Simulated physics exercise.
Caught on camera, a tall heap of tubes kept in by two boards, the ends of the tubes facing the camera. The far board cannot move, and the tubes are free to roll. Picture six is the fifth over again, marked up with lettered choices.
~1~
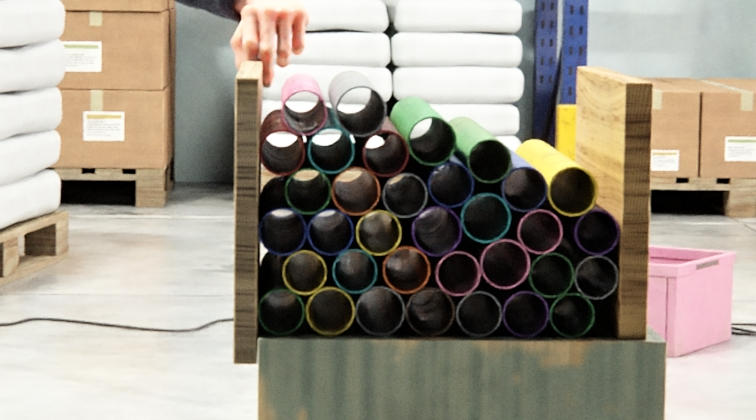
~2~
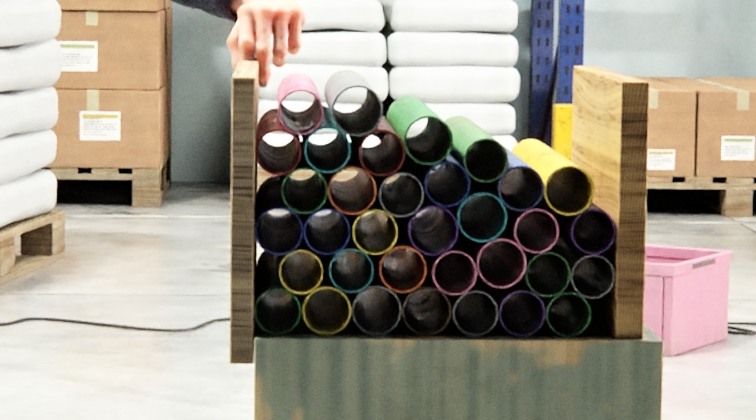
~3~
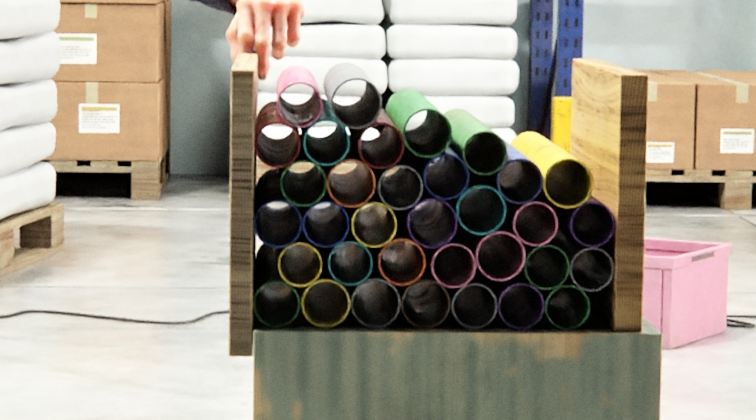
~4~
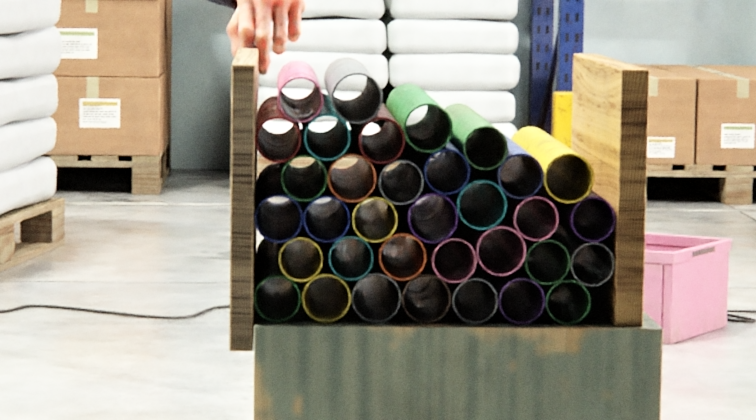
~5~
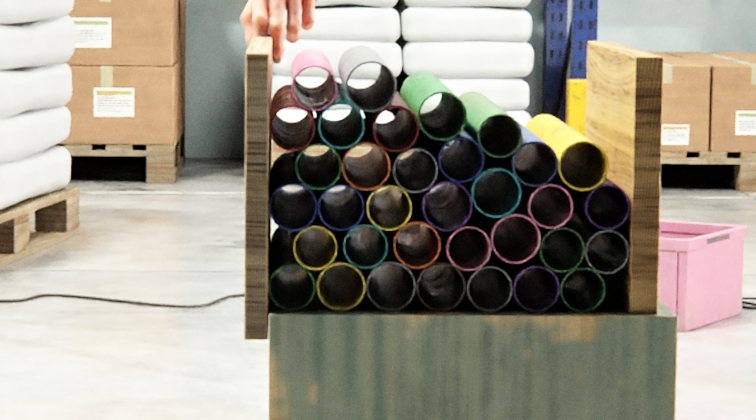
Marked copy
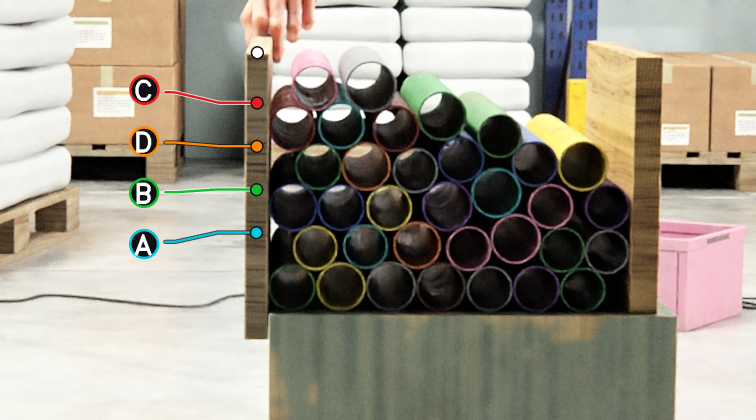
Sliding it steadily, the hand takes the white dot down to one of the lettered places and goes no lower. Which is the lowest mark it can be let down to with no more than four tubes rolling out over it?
Mark A is as low as it can go.
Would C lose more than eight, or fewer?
At C, fewer than eight.
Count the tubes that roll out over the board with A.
The count is two.
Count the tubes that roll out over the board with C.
It comes to none.
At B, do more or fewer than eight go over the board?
It loses fewer than eight.
On the marked copy, A at (256, 232); B at (256, 190); C at (257, 103); D at (257, 146); the white dot at (257, 53).
Following A. Soon after the start, top of the board (269, 135).
Later, top of the board (269, 228).
In the end, top of the board (269, 231), two out over the board.
As for the rest, B one out over the board; C none out over the board; D none out over the board.
